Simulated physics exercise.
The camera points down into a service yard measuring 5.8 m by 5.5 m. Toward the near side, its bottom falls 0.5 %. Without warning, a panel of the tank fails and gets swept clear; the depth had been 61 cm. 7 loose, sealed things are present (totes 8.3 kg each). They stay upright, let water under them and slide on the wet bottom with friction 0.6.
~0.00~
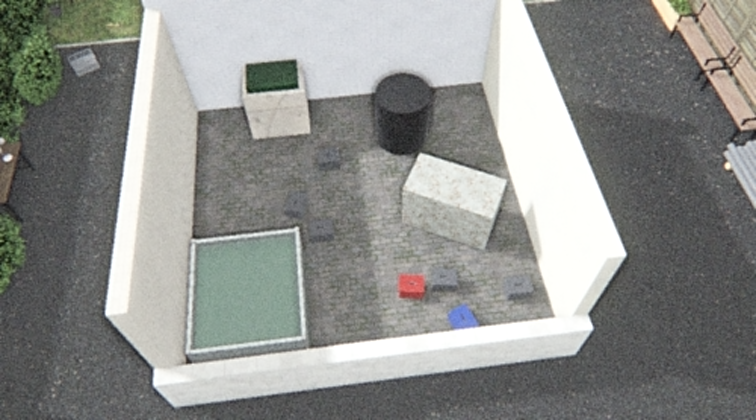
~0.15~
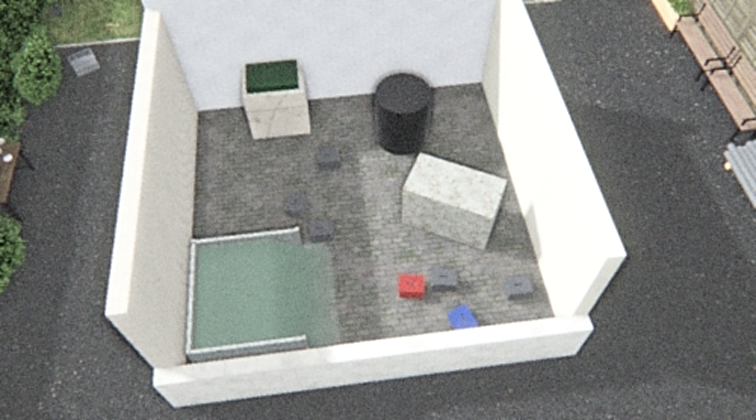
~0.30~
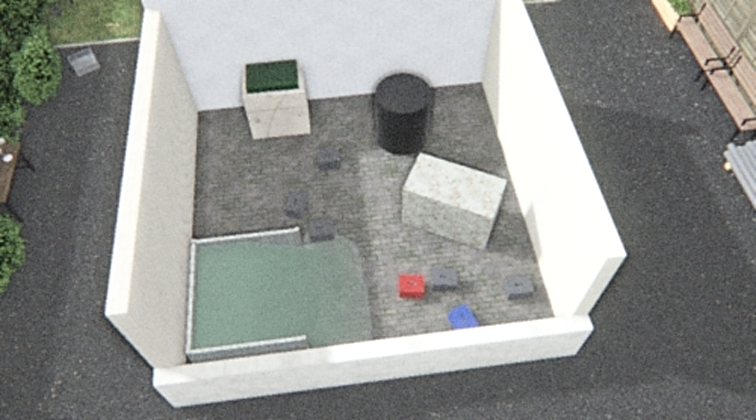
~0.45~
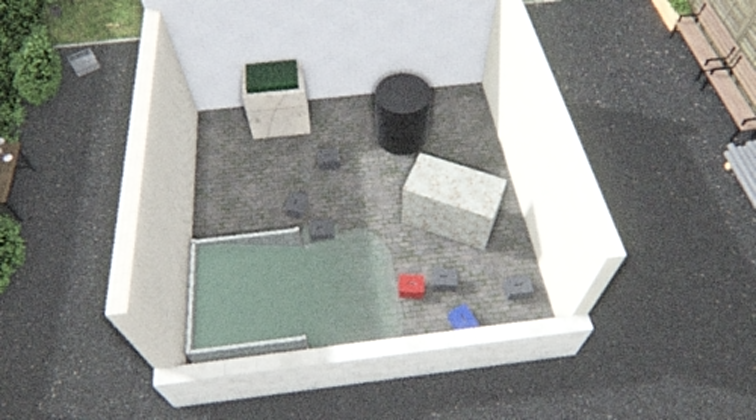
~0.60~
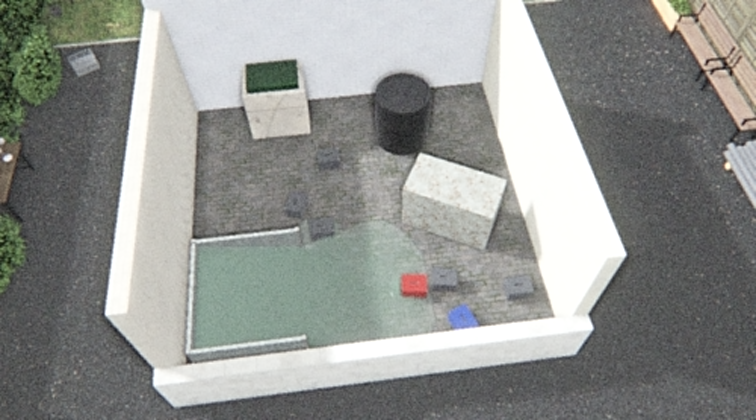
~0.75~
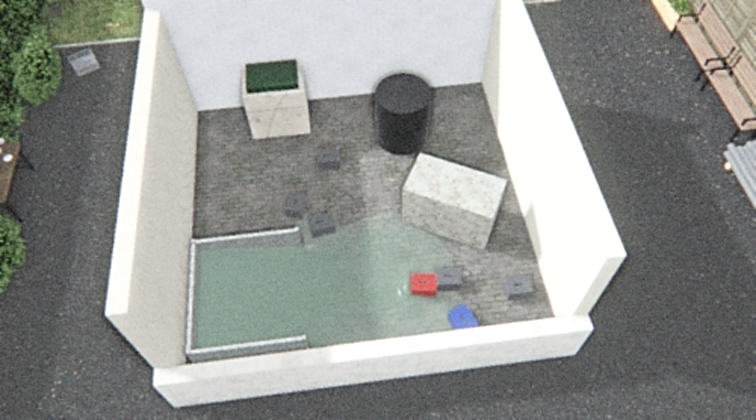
Greenish water held in a square tank at the lower left of a walled, paved yard spreads out to the right once the tank's right side is gone. The sheet widens across the paving, reaches the red block and nudges it slightly right, while the blue block stays in place.
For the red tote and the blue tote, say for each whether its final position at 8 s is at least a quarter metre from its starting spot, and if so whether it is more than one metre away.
Red tote - yes, beyond one metre. Blue tote - yes, beyond one metre.
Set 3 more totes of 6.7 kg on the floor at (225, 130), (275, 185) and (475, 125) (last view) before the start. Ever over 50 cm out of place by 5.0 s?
In the order listed: Behind the line; behind the line; across the line.
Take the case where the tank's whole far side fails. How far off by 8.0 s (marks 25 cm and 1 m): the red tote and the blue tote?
Here's how it goes: The red tote edges along somewhat, and the blue tote scarcely moves.
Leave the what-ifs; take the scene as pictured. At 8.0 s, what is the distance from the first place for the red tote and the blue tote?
Distances: Close to 140 and 140 cm.
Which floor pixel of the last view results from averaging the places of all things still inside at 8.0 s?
It sits at about (390, 223).
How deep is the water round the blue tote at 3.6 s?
I'd say around 24 cm.
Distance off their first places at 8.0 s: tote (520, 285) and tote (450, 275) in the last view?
Lab note - net shifts in order: 140 cm; 140 cm.
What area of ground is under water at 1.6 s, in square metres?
Wet area: Approx. 13 m2.
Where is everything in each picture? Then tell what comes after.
In the first frame, the red tote at (411, 283) rests on the ground; the blue tote at (464, 318) rests on the ground; 2.8 m2 under water; 0 of 7 have shifted.
In the second frame, the red tote at (411, 283), on the bottom; the blue tote at (464, 318), on the bottom; water covers 3.9 m2; 0 of 7 have shifted.
In the third frame, the red tote at (411, 283) rests on the ground; the blue tote at (464, 318), on the bottom; 4.9 m2 under water; 0 of 7 have shifted.
In the fourth frame, the red tote at (411, 283) rests on the ground; the blue tote at (464, 318), on the bottom; water covers 6.1 m2; 0 of 7 have shifted.
In the fifth frame, the red tote at (414, 283) rests on the ground, 5 cm from its start; the blue tote at (464, 318), on the bottom; water covers 7.3 m2; 0 of 7 have shifted.
In the sixth frame, the red tote at (424, 282), on the bottom, 20 cm from its start; the blue tote at (464, 318), on the bottom; water covers 8.4 m2; 3 of 7 have shifted.
After 1.6 s the red tote is near (490, 287), 1.2 m from its start, afloat; the blue tote is near (545, 309), 1.3 m from its start, afloat; 3 afloat.
After 3.6 s the red tote is near (474, 303), 1.0 m from its start, afloat; the blue tote is near (533, 246), 1.7 m from its start, afloat; 4 afloat.
After 5.6 s the red tote is near (407, 291), 0.2 m from its start, afloat; the blue tote is near (528, 254), 1.6 m from its start, afloat; 4 afloat.
After 8.0 s the red tote is near (338, 249), 1.4 m from its start, afloat; the blue tote is near (517, 258), 1.4 m from its start, afloat; 2 afloat.
